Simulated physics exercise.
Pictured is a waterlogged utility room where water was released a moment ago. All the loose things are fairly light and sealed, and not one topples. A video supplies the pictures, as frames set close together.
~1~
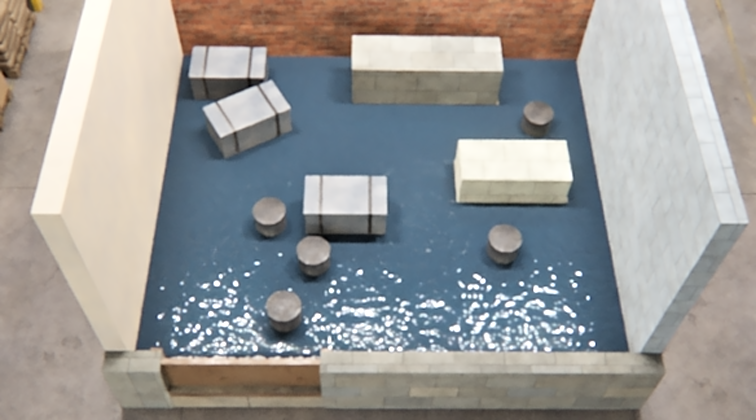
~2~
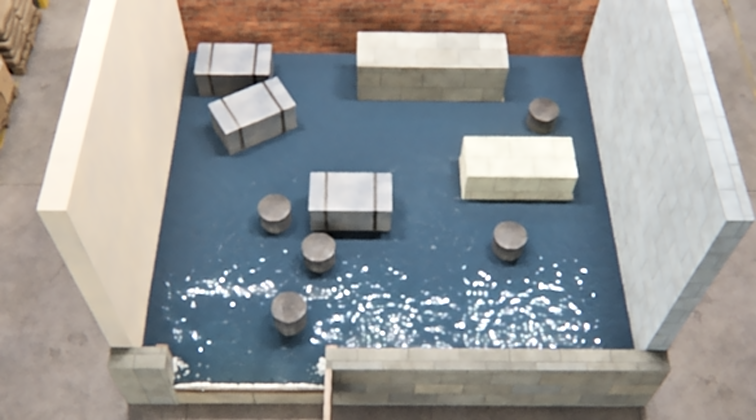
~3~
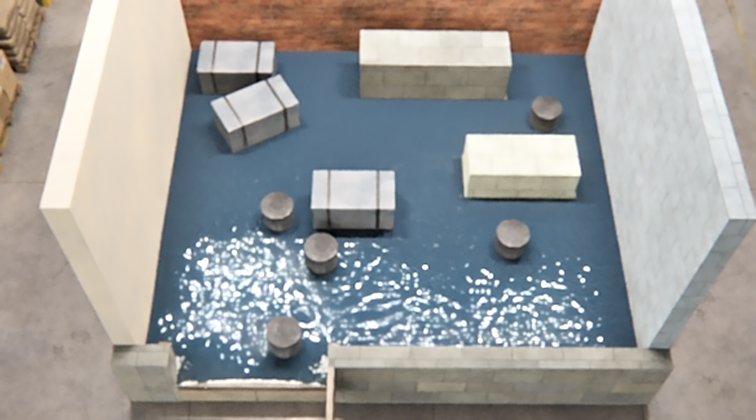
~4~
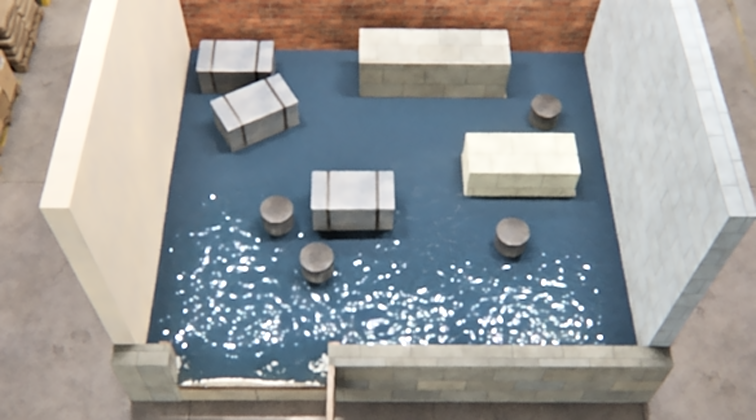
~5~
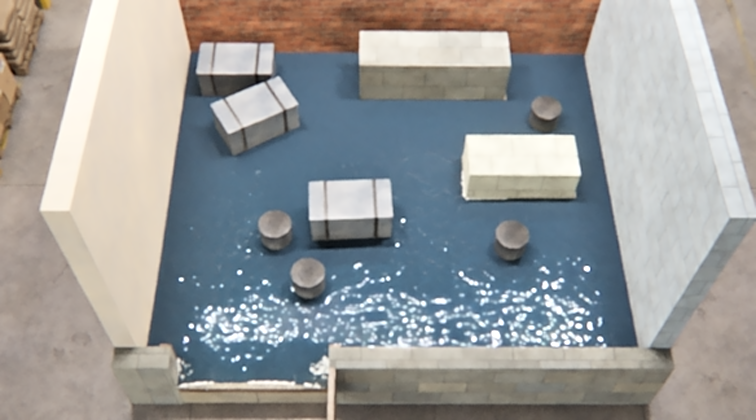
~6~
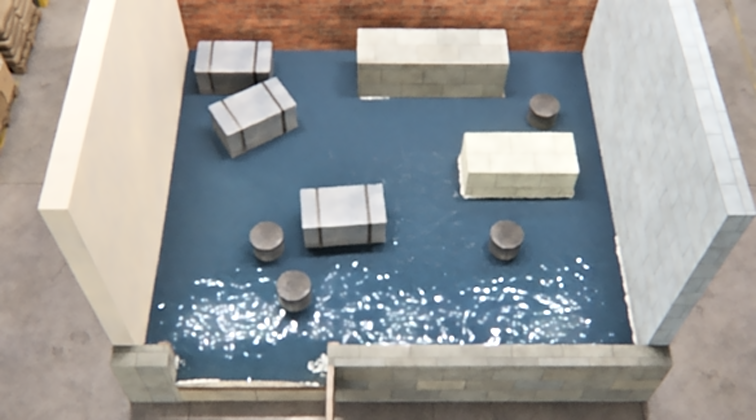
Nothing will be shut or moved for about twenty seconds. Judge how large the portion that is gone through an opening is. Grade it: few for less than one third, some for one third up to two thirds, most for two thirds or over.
Grade: Most.
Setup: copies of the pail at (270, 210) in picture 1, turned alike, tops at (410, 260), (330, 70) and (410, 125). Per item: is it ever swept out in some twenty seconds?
Result, in sequence: Ends up outside; never gets out; ends up outside.
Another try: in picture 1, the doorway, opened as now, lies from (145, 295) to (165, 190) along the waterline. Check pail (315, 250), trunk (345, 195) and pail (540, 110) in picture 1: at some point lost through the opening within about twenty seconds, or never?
Lost, lost, retained.
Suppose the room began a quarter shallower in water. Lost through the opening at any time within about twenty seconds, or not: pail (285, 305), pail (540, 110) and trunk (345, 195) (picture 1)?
Respectively: Exited / remained / exited.
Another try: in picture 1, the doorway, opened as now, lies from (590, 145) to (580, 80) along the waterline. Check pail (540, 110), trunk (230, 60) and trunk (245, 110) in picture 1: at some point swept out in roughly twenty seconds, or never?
First flushed away, then held back, then held back.
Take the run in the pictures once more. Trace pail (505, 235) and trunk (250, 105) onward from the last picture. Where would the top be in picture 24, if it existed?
My guess is close to (411, 271), then close to (211, 223).
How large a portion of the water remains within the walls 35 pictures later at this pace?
44 %.
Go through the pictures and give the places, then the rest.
The first frame shows a pail at (313, 250) floats; a pail at (269, 211), afloat; 0 of 8 have shifted.
The second frame shows a pail at (319, 247) floats; a pail at (274, 208), afloat; 0 of 8 have shifted.
The third frame shows a pail at (321, 247), afloat; a pail at (277, 205), afloat; 1 of 8 have shifted.
The fourth frame shows a pail at (317, 257) floats, close to its start; a pail at (277, 209) floats, close to its start; 2 of 8 have shifted.
The fifth frame shows a pail at (308, 273), afloat, close to its start; a pail at (275, 224), afloat, close to its start; 4 of 8 have shifted.
The sixth frame shows a pail at (294, 285), afloat, a stride from its start; a pail at (267, 236) floats, a stride from its start; 5 of 8 have shifted.
A moment on, 2 of 8 are out; 6 afloat.
Next, 4 of 8 are out; 4 afloat.
Later, 6 of 8 are out; 2 afloat.
In the end, 6 of 8 are out; 2 afloat.
